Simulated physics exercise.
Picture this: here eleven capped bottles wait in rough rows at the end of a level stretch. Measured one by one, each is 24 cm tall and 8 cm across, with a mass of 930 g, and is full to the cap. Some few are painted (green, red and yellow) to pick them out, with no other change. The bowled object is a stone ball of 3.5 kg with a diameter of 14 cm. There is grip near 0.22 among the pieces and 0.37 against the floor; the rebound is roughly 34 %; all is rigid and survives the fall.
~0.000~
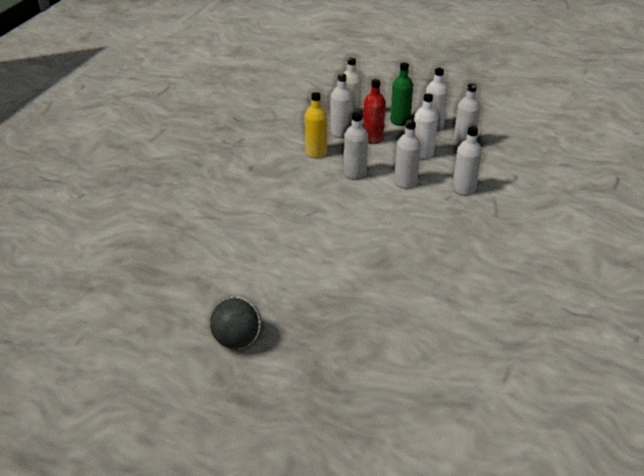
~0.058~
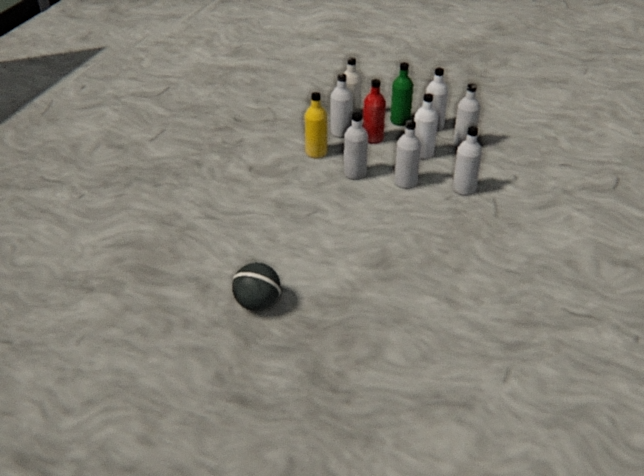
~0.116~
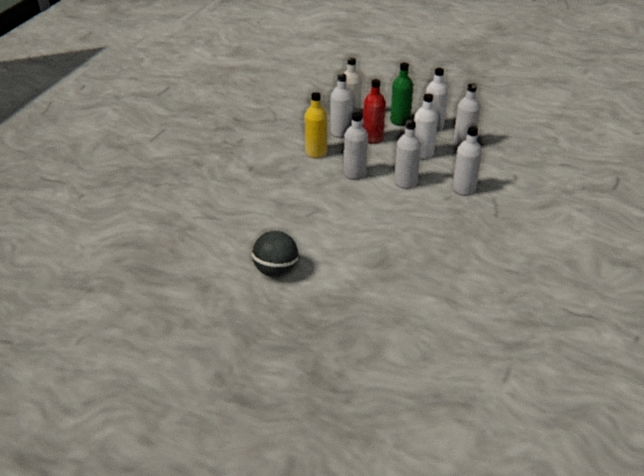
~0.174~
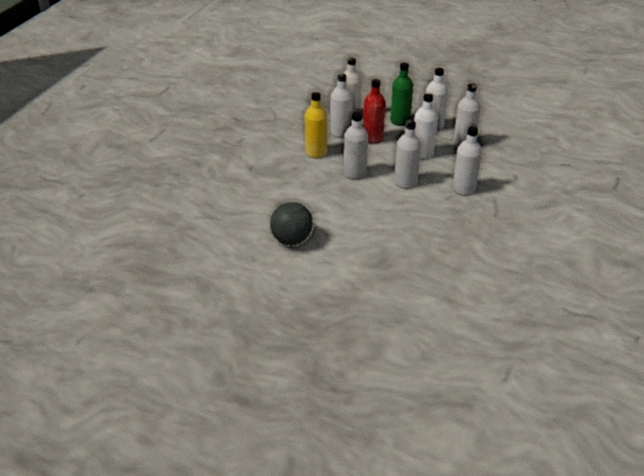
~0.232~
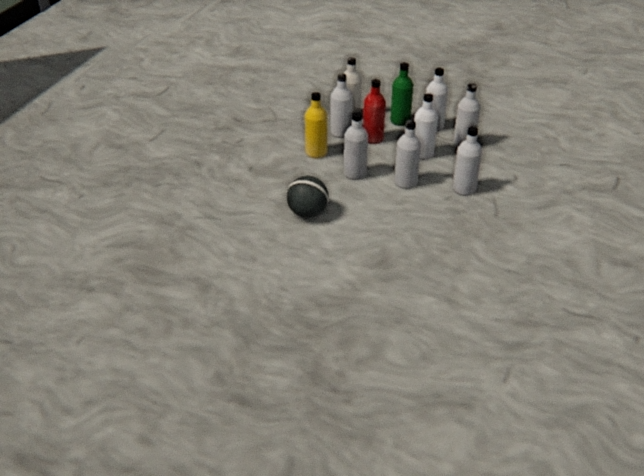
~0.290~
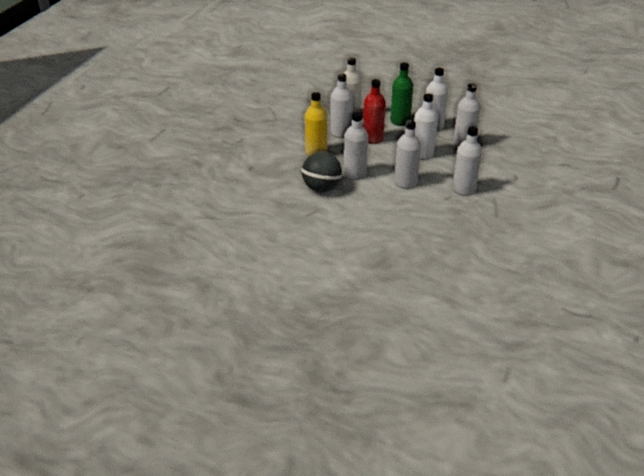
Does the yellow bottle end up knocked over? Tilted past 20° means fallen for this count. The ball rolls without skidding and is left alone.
Yes. Result: A casualty.
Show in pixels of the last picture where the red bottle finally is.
I'd say its middle settles close to (430, 125).
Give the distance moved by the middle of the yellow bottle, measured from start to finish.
Net straight-line distance: Approx. 55 cm.
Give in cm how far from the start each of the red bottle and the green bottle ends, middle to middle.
Net displacement (cm, approx.): Red = 20; green = 0.
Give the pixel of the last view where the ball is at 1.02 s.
Pixel position: Around (397, 51).
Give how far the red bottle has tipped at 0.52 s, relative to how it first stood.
5°.
After 0.52 s, ball still moving; 1 of the 11 bottles over; yellow bottle leaning 24°; red bottle leaning 3°.
After 1.02 s, ball still moving; 8 of the 11 bottles over; yellow bottle lying flat; red bottle lying flat.
By the end (1.5 s), ball rolling away; 8 of the 11 bottles over; yellow bottle lying flat; red bottle lying flat; green bottle unmoved. As the last picture would show them, middles, yellow bottle near (257, 80), red bottle near (430, 125).
